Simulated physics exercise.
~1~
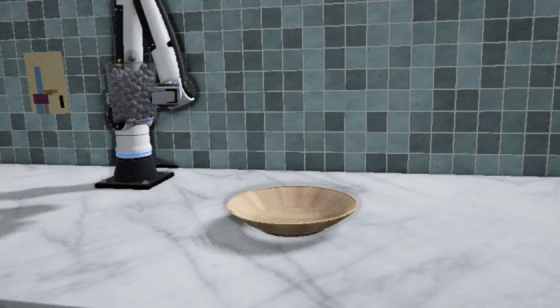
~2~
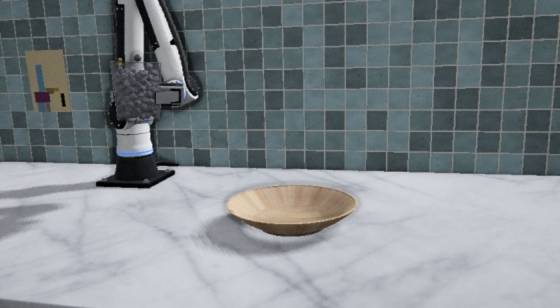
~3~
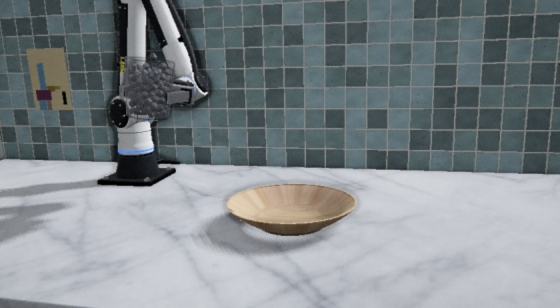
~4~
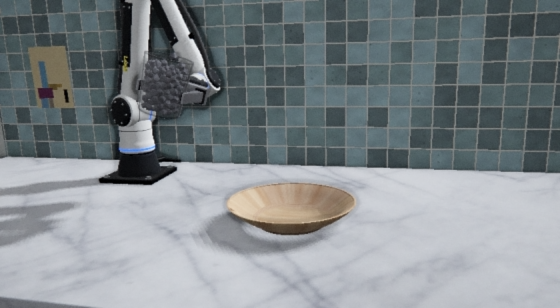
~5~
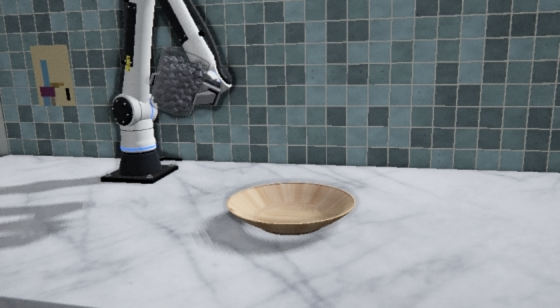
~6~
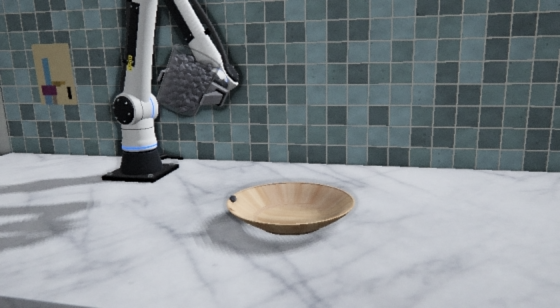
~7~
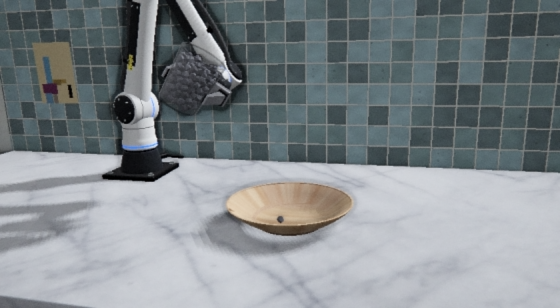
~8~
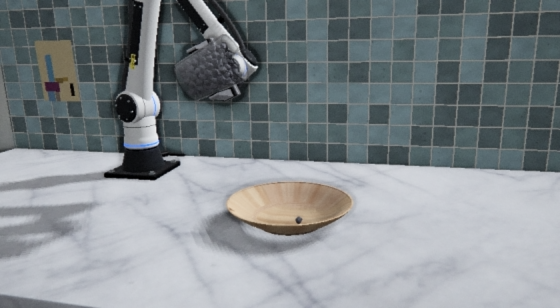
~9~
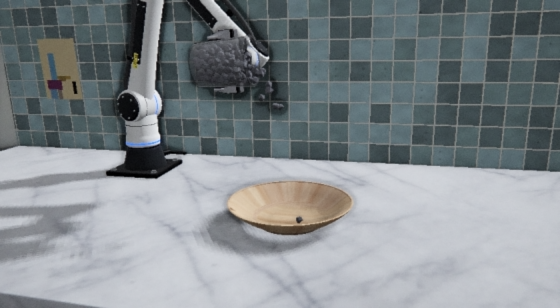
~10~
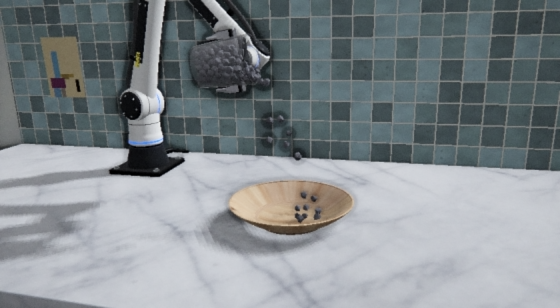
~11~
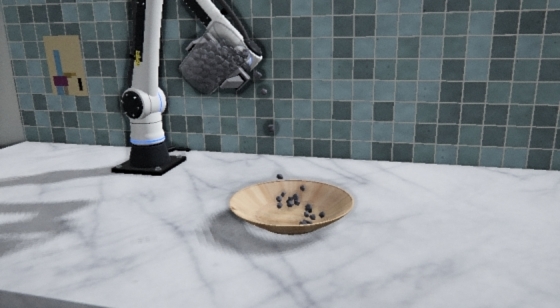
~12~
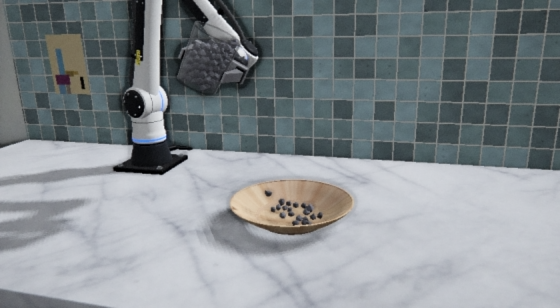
A robot arm moved a grey cup of small pebbles to the right, tipping it over toward a shallow wooden bowl until a few dark pebbles dropped in, then a small cluster, before tilting it partly back and leaving a scattering in the bowl.
